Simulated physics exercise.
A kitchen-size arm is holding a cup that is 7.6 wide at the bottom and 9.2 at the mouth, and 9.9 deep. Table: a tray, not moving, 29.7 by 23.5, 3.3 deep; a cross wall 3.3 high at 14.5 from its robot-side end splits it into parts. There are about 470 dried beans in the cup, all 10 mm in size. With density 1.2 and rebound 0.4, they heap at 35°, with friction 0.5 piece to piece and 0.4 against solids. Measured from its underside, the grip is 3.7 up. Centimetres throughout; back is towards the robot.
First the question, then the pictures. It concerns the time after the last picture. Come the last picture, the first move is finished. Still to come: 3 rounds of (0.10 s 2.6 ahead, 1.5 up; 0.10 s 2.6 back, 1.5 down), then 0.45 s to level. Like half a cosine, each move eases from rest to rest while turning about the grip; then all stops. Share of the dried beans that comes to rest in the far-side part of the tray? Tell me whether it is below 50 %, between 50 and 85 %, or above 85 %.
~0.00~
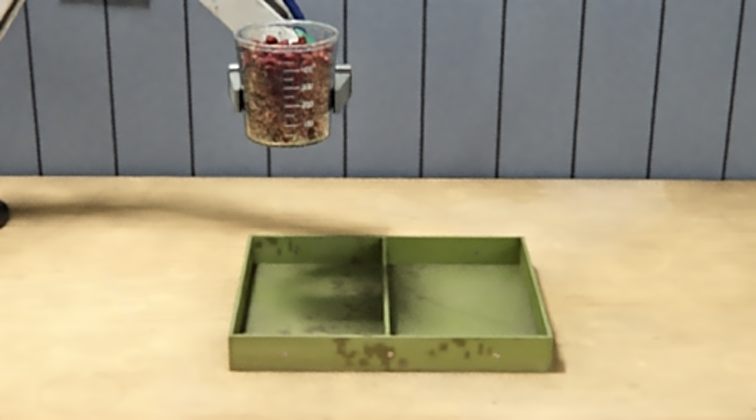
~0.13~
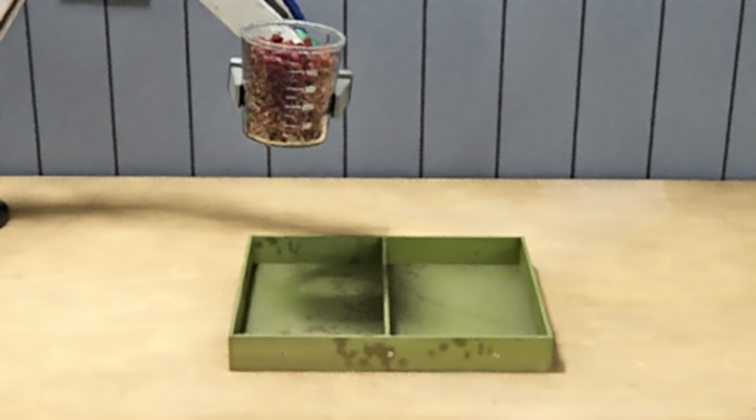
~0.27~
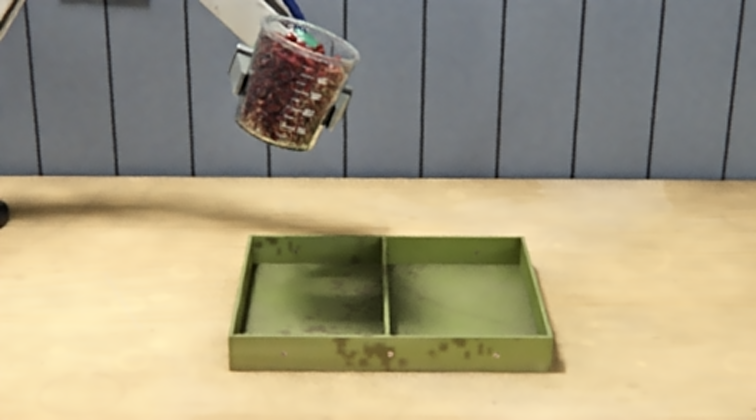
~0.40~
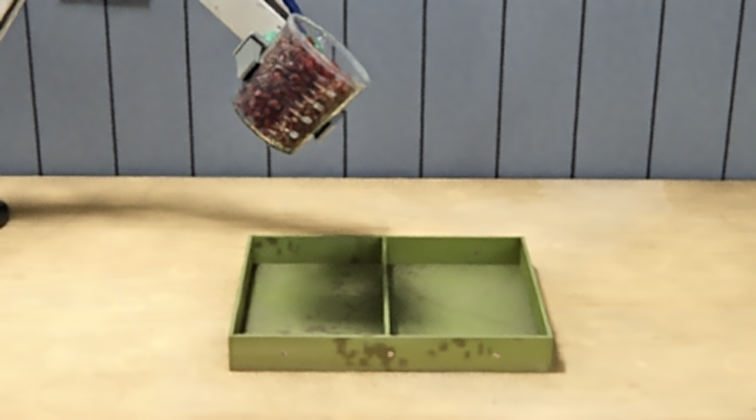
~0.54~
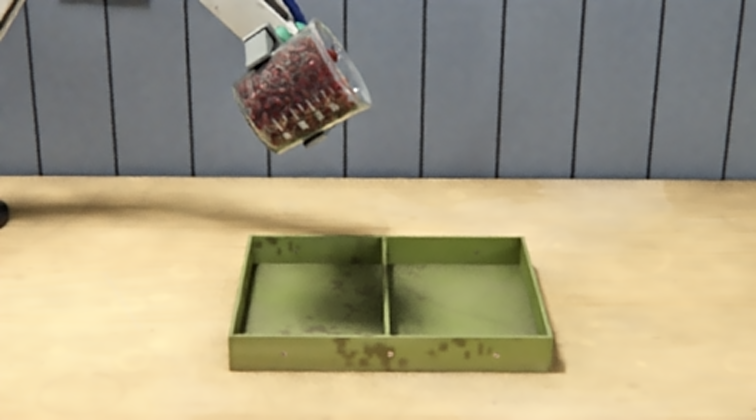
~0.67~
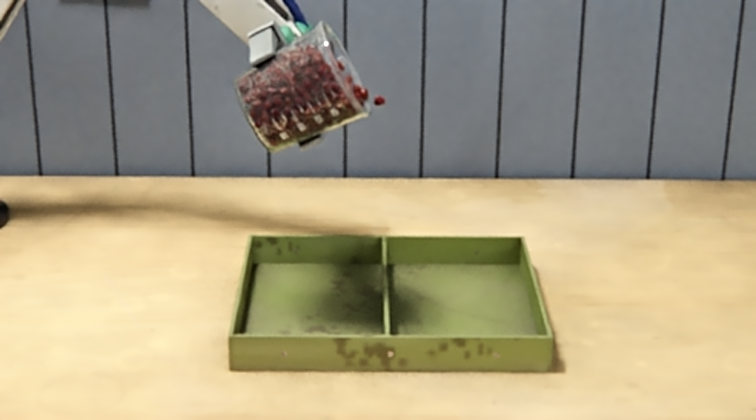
That share comes out below 50 %.
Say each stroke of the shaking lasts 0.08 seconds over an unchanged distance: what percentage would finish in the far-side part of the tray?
It would come to roughly 55 %.
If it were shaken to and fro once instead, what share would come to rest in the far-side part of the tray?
In that case it would be near 25 percent.
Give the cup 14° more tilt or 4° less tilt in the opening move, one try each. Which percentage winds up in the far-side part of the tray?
It would be around 65 and 35 per cent.
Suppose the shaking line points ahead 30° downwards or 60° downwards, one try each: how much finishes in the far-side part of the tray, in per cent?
It comes to around 15 per cent on the first try and around 5 per cent on the second.
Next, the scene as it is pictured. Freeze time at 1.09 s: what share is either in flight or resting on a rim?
That comes to about 13 per cent, more or less.
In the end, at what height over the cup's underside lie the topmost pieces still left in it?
Around 9.0 cm up.
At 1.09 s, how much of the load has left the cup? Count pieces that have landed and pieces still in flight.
Around 30 percent at that moment.
After 1.09 s, tilted 62° forward, highest piece 26 above the table; 321 in the cup, 88 in the far-side part, 3 in the robot-side part, 62 in flight or on a rim.
After 1.51 s, tilted 28° forward, highest piece 27 above the table; 261 in the cup, 188 in the far-side part, 19 in the robot-side part, 4 on the table or floor, 2 in flight or on a rim.
After 1.92 s, level, highest piece 29 above the table; 260 in the cup, 190 in the far-side part, 20 in the robot-side part, 4 on the table or floor.
After 2.97 s, level, highest piece 29 above the table; 260 in the cup, 190 in the far-side part, 20 in the robot-side part, 4 on the table or floor.
In the end, 260 in the cup, 190 in the far-side part, 20 in the robot-side part, 4 on the table or floor. That is 40 % in the far-side part of the tray.
